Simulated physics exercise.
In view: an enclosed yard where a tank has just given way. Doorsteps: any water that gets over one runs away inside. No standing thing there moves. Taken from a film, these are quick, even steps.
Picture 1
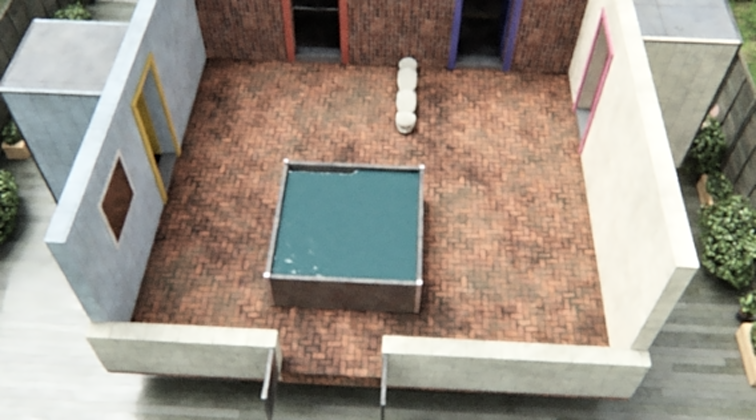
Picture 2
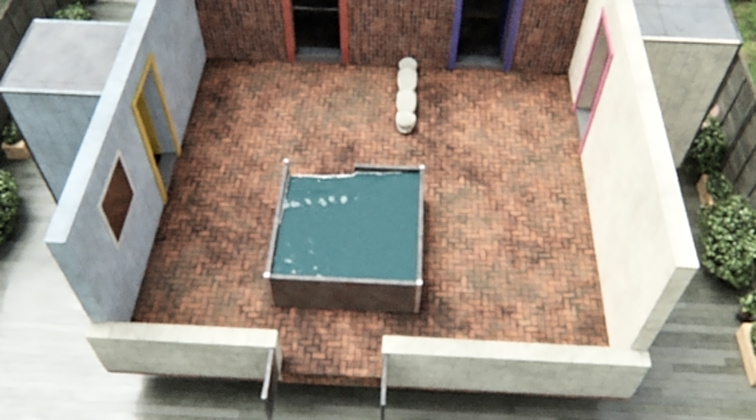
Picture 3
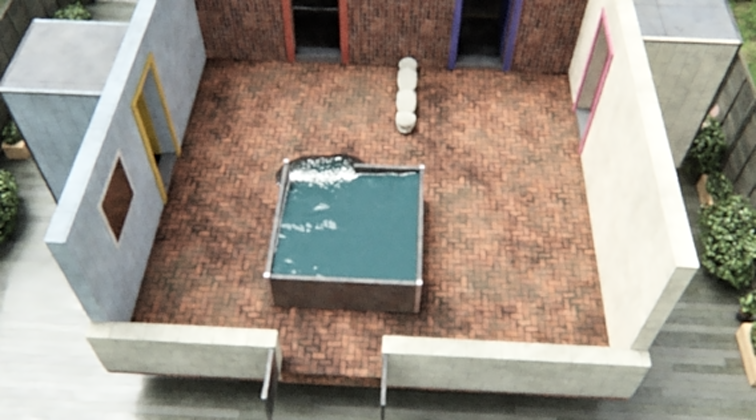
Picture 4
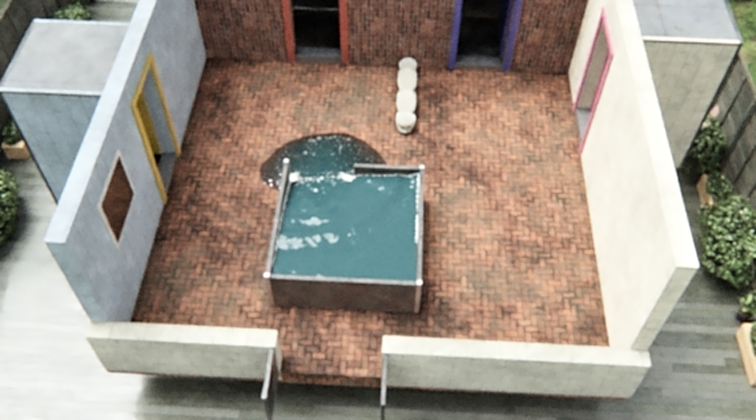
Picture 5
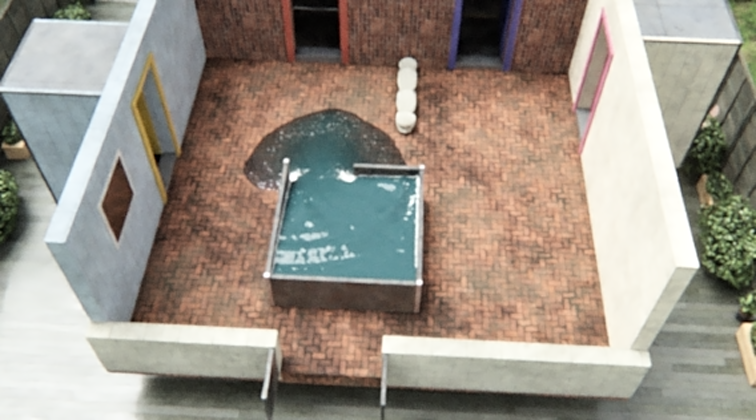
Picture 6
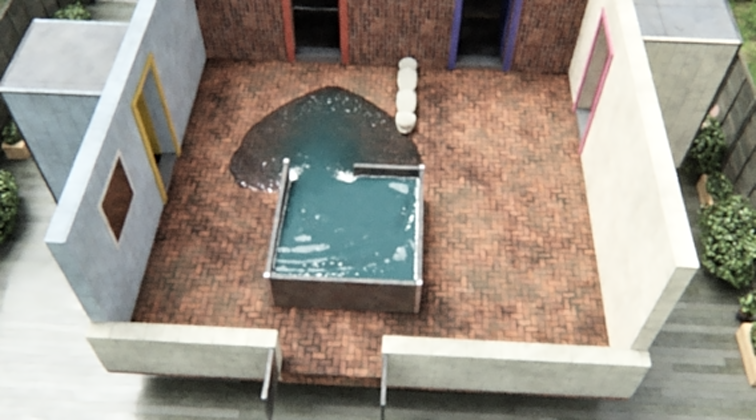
A square tank of blue-green water stands near the middle of a walled yard paved in reddish brick, seen from high above by a camera that stays still. A yellow-framed doorway is at left, red and blue ones at the back, a pink-framed opening at right, and pale round objects line up behind the tank. Water ripples, pours through a gap in the tank's far side, and spreads in a widening dark fan toward the back wall.
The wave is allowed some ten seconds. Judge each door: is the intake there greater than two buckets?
At the end, the red door sees more than two buckets come in, the blue door sees no more than two buckets come in, the yellow door sees no more than two buckets come in, the pink door sees no more than two buckets come in.
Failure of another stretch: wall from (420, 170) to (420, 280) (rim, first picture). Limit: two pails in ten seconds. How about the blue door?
Blue door: Tops the limit.
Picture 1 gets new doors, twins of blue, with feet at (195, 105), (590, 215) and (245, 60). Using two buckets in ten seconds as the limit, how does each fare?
In the listed order: Tops the limit, stays within it, tops the limit.
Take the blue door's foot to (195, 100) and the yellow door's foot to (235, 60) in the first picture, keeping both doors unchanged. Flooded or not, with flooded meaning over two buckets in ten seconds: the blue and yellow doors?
Well, the blue door overflows, but the yellow door overflows.
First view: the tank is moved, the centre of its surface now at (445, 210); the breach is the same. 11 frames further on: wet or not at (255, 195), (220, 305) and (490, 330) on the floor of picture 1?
Log: No flood; no flood; no flood.
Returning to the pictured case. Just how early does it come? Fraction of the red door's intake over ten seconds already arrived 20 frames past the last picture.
My estimate: Close to 75 per cent.
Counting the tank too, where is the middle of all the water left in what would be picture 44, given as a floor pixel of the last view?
My guess is about (308, 159).
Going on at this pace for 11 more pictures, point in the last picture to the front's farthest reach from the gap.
The wet edge reaches furthest near (502, 70).
A moment on, water covers 25 % of the floor; the red door under two buckets in, the blue door not reached, the yellow door not reached, the pink door not reached.
Next, water covers 30 % of the floor; the red door over two buckets in, the blue door wet at the sill, nothing in, the yellow door not reached, the pink door not reached.
Then, water covers 35 % of the floor; the red door far over two buckets in, the blue door wet at the sill, nothing in, the yellow door wet at the sill, nothing in, the pink door not reached.
Later, water covers 60 % of the floor; the red door far over two buckets in, the blue door wet at the sill, nothing in, the yellow door wet at the sill, nothing in, the pink door wet at the sill, nothing in.
In the end, water covers 80 % of the floor; the red door far over two buckets in, the blue door wet at the sill, nothing in, the yellow door wet at the sill, nothing in, the pink door wet at the sill, nothing in.
